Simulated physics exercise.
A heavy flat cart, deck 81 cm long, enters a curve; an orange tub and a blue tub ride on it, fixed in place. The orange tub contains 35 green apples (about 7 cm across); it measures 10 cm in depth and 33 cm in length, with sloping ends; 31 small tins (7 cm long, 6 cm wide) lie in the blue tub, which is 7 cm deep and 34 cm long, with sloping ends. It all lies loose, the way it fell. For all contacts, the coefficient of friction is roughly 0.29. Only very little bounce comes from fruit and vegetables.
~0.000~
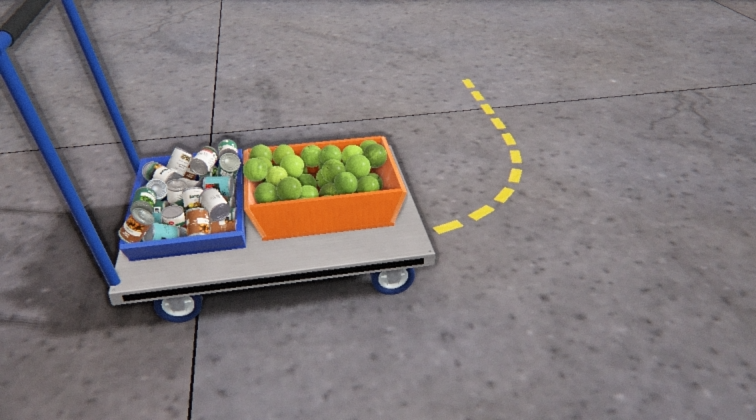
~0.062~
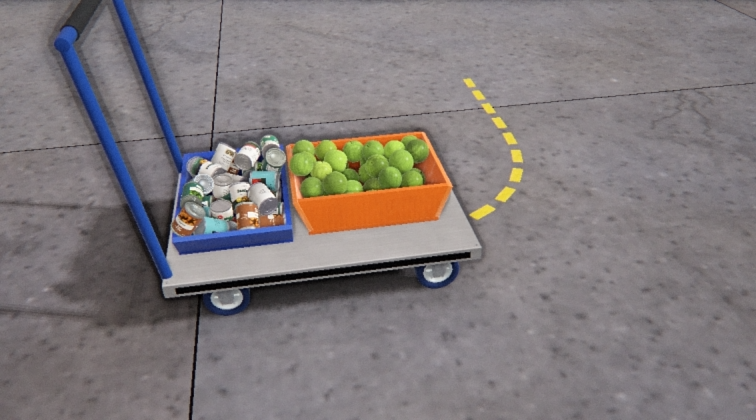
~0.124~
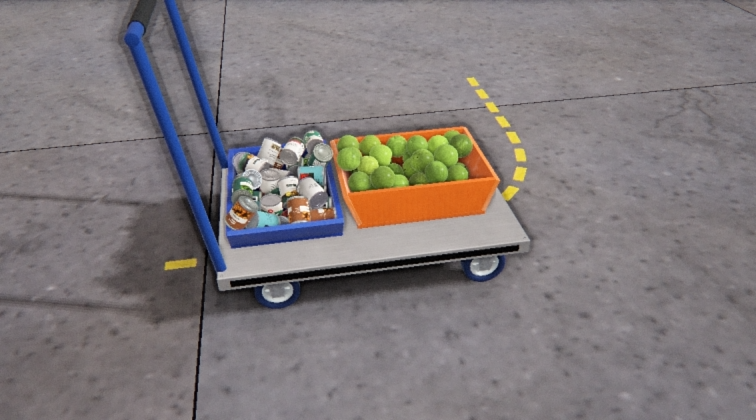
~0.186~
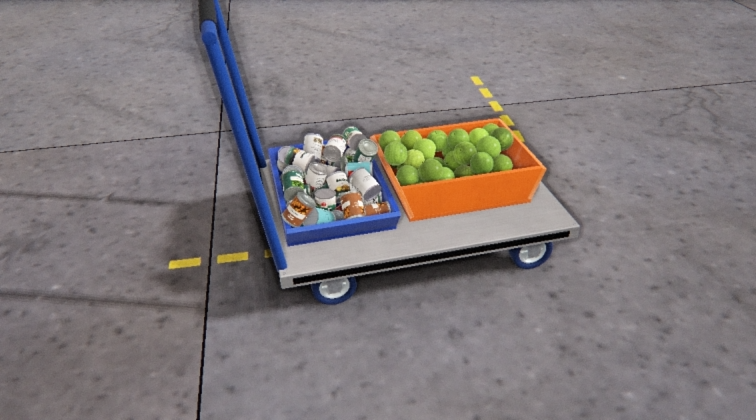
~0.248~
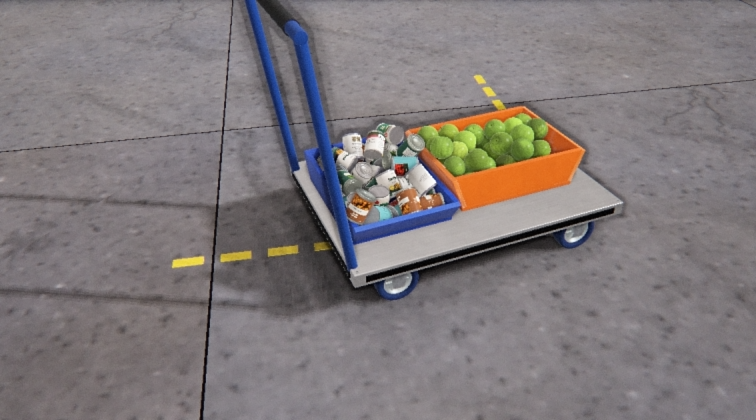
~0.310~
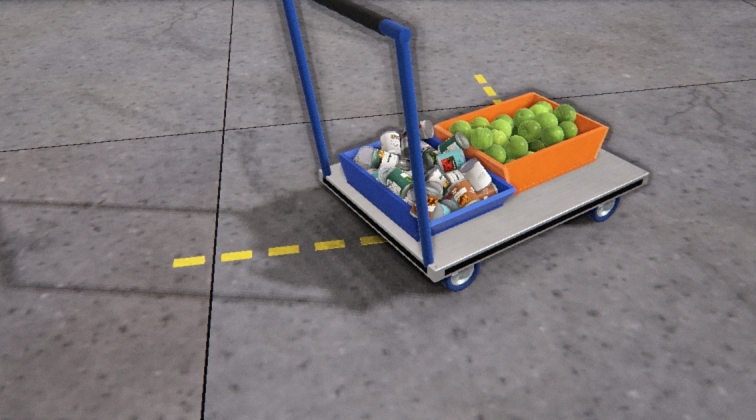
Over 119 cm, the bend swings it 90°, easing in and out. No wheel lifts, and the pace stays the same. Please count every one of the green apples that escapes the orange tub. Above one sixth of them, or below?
Most likely not even a sixth spills out.
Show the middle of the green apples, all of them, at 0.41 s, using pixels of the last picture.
In the last view they're centred near (549, 121).
After 0.41 s, 0 of 35 out of the orange tub and 1 of 31 out of the blue tub.
After 0.53 s, 1 of 35 out of the orange tub and 3 of 31 out of the blue tub.
After 0.71 s, 1 of 35 out of the orange tub and 8 of 31 out of the blue tub.
When it is over (at 1.16 s), 1 of 35 out of the orange tub and 10 of 31 out of the blue tub. Asked share, 1 of 35, 3 per cent.
